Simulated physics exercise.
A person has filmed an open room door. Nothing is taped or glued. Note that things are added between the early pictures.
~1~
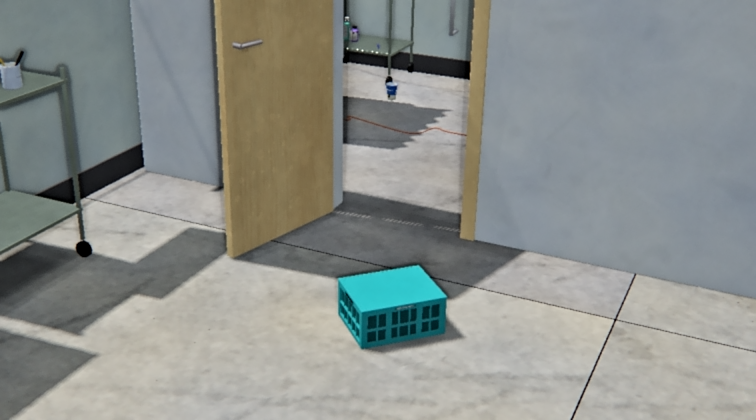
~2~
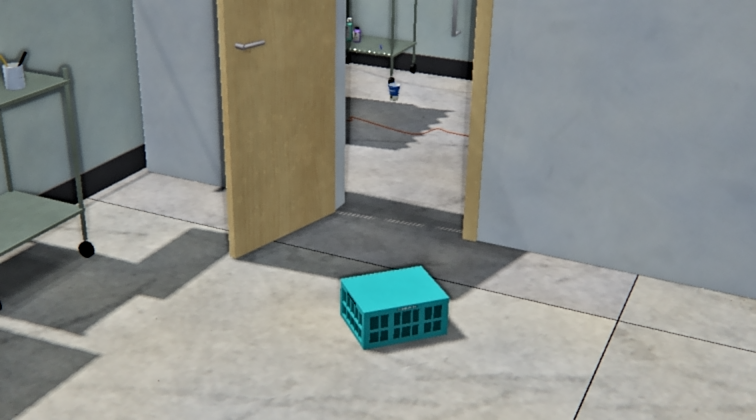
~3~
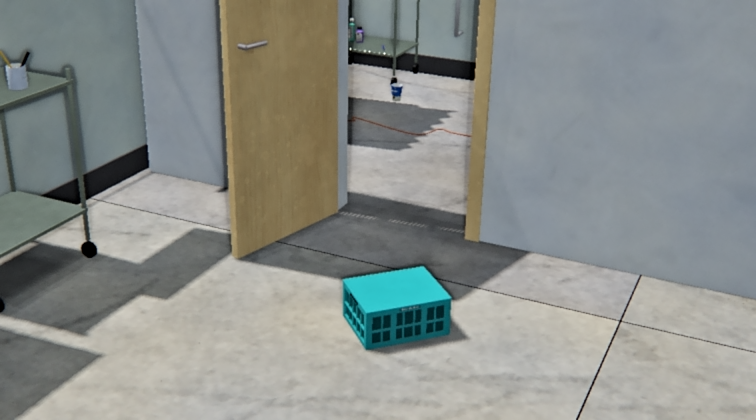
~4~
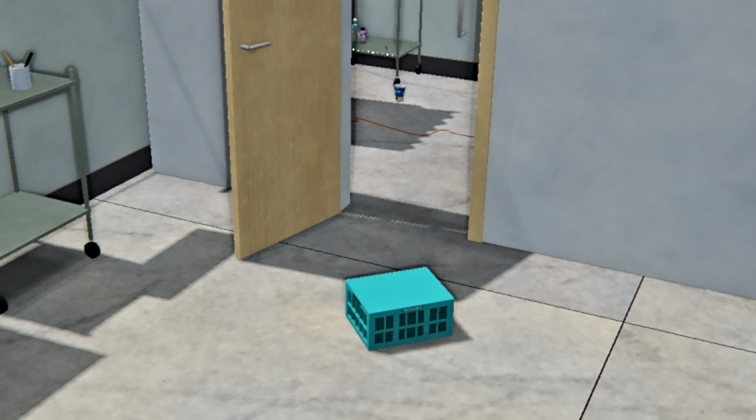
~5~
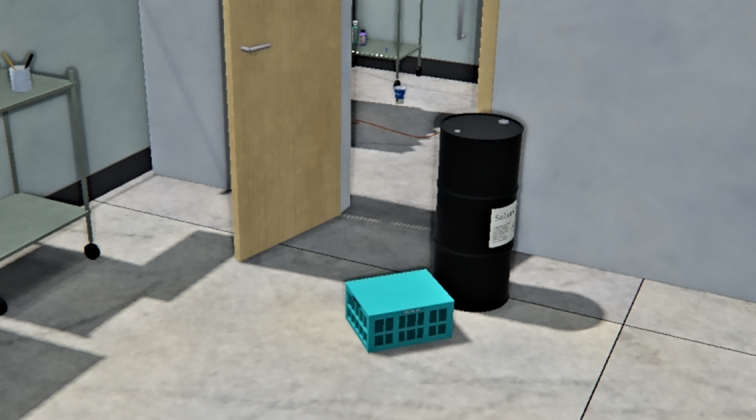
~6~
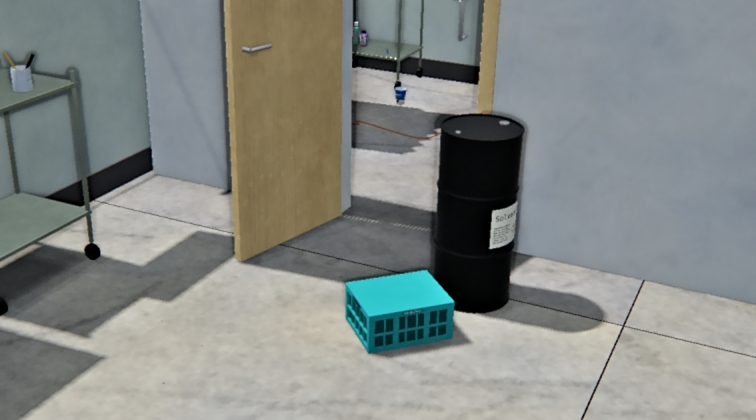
A black drum suddenly appeared beside the turquoise crate on the floor, partly in front of the open doorway. Before and after that, the wooden door stayed wide open and nothing else visibly moved.
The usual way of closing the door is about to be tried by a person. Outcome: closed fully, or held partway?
Closed fully.
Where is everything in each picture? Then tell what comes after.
Door wide open and still; turquoise crate (391, 306), in the first frame.
Door wide open and still; turquoise crate (393, 307), in the second frame.
Door wide open and still; turquoise crate (396, 307), in the third frame.
Door wide open and still; turquoise crate (399, 308), in the fourth frame.
Door wide open and still; turquoise crate (398, 310), in the fifth frame.
Door wide open and still; black drum (476, 214); turquoise crate (399, 311), in the sixth frame.
Then, 0.70 s on from there, door at 89°.
Then, 1.50 s on from there, door at 60°.
Then, 2.10 s on from there, door at 39°.
Then, 2.80 s on from there, door at 13°.
In the end, door at 0°; both unmoved. At the end, from the last picture's camera, black drum near (476, 214).
